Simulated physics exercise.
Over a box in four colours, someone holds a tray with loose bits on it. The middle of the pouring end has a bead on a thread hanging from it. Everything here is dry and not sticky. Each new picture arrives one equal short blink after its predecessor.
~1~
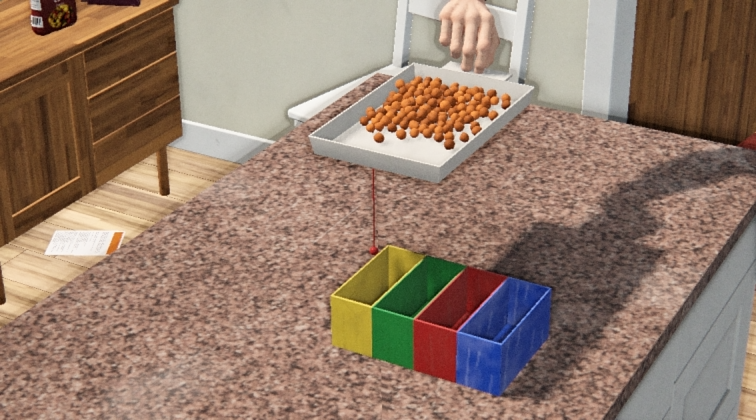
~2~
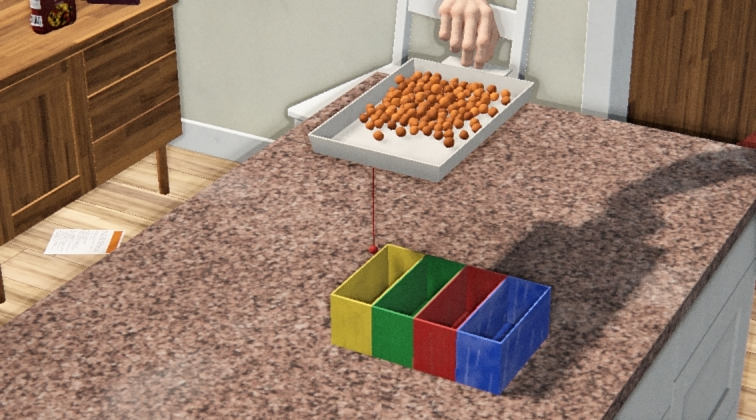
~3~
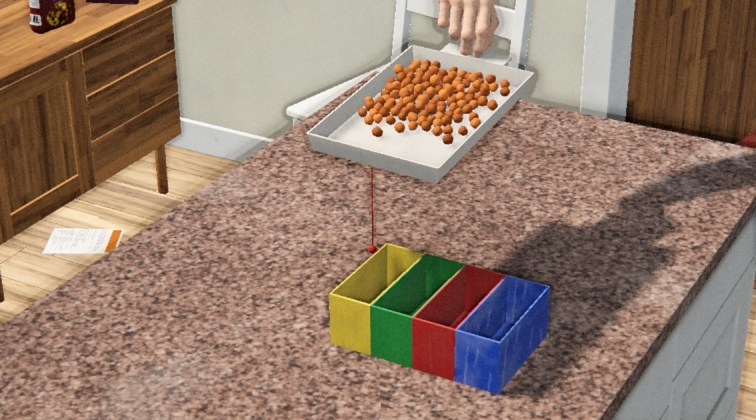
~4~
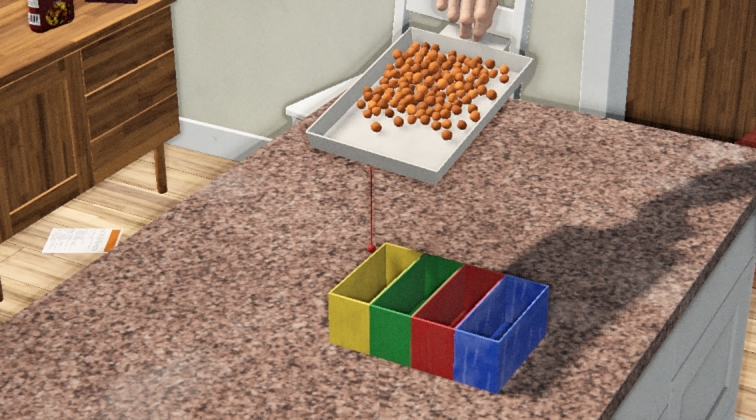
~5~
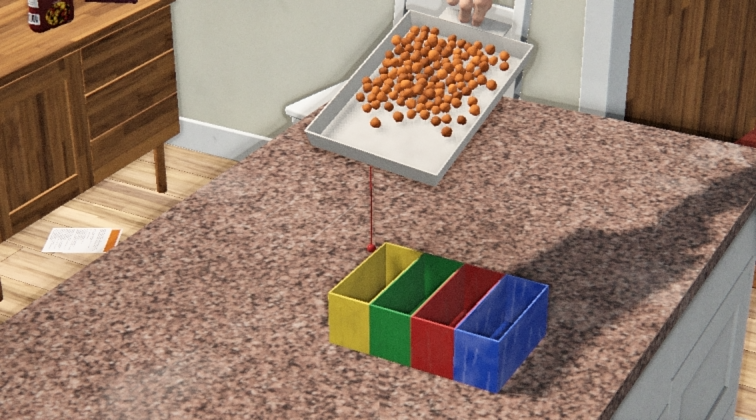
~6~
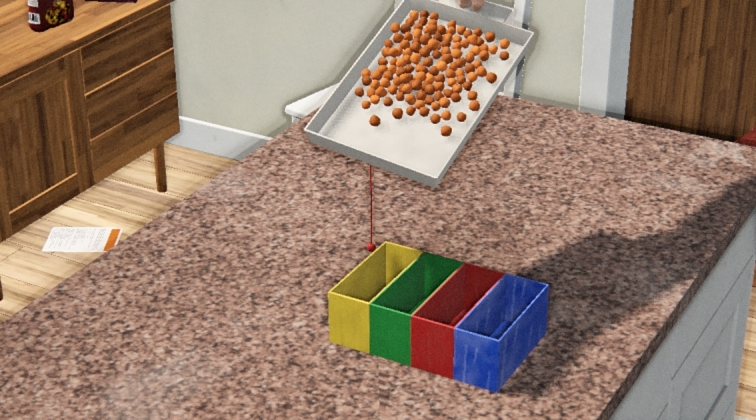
A shallow pale tray of small orange-brown pieces, gripped at its far side by a hand, starts nearly level above a speckled counter. The hand steadily raises the far side, steepening the tray toward its near edge, while the pieces shift slightly and the yellow, green, red and blue box stays empty.
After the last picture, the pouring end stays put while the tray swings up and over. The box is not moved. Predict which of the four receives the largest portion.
The green one receives the largest portion.
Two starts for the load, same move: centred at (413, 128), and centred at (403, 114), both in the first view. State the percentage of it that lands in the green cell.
Roughly 50 and 50 percent, in that order.
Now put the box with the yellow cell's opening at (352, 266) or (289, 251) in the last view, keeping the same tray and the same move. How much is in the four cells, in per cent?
Some 90 percent, followed by some 60 percent.
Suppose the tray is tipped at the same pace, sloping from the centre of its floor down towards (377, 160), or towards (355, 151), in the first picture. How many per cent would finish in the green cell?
10 % and 0 %, roughly.
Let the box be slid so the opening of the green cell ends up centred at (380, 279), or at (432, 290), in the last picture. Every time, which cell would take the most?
In turn: Red; the cell in green.
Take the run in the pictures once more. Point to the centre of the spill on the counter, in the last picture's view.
Close to (298, 376).
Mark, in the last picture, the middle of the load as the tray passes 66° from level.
Centre estimate: (406, 139).
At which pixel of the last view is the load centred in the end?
At about (403, 334).
Shortly afterwards, tray tipped steeply; all but a few on the tray; only a few in the green cell; only a few in the yellow cell; a little falling or outside the box.
Next, tray tipped past a quarter turn; near two thirds on the tray; a little in the green cell; a little in the red cell; a little in the yellow cell; a little falling or outside the box.
Some moments later, tray tipped past a quarter turn; near half in the green cell; near a quarter in the yellow cell; near a quarter in the red cell; only a few in the blue cell; near a quarter falling or outside the box.
In the end, tray tipped past a quarter turn; near half in the green cell; near a quarter in the yellow cell; near a quarter in the red cell; only a few in the blue cell; near a quarter outside the box.
